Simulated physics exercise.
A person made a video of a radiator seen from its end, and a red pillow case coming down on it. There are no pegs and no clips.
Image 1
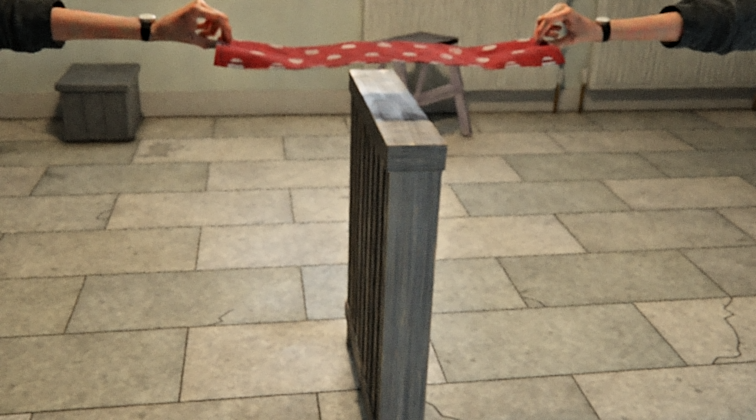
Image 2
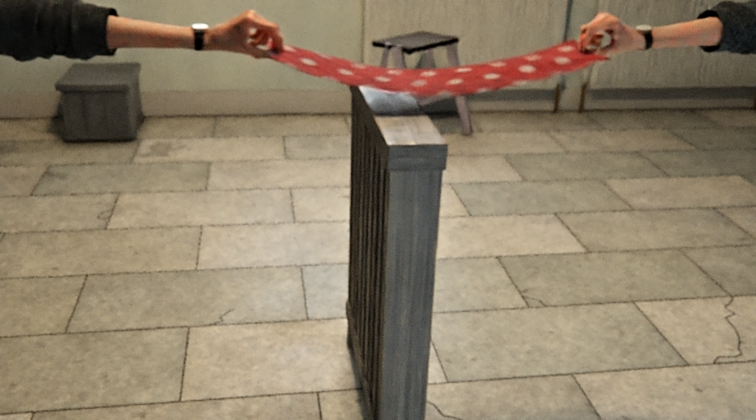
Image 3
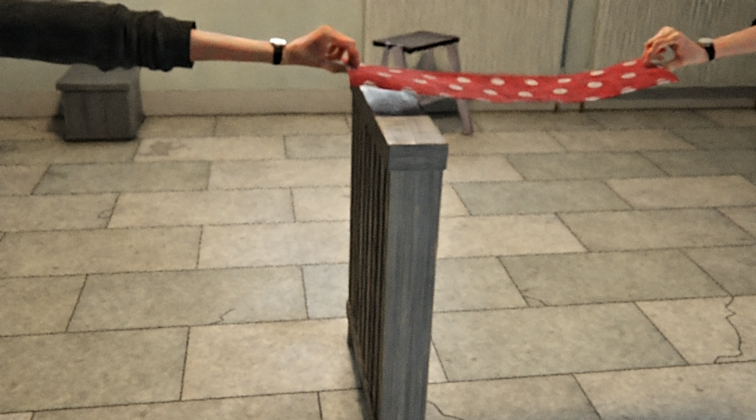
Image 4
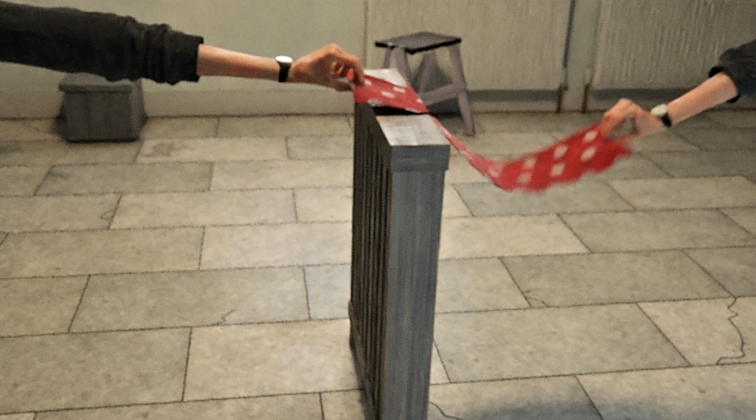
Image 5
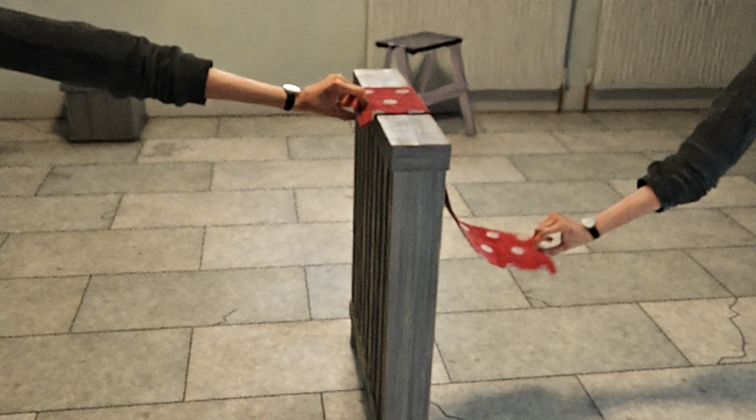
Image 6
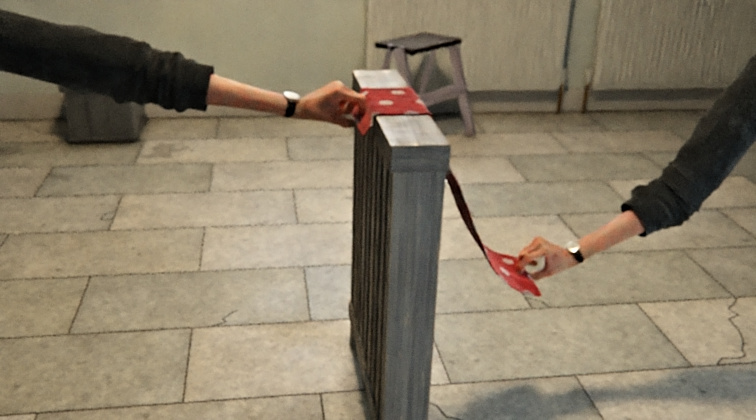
In a stone-tiled room, two hands lowering a red spotted cloth onto a radiator, the right hand drawing its end down.
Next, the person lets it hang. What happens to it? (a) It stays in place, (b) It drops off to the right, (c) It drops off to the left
It drops off to the right (b).
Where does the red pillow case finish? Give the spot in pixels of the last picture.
In the last view it ends up close to (433, 397).
Then, 0.22 s past the final frame, pillow case sliding right.
Then, 0.44 s past the final frame, pillow case clear of the top and falling near (432, 340).
Then, 0.66 s past the final frame, pillow case in a heap on the floor near (433, 396).
When it is over, pillow case in a heap on the floor near (433, 397). The red pillow case runs off to the right.
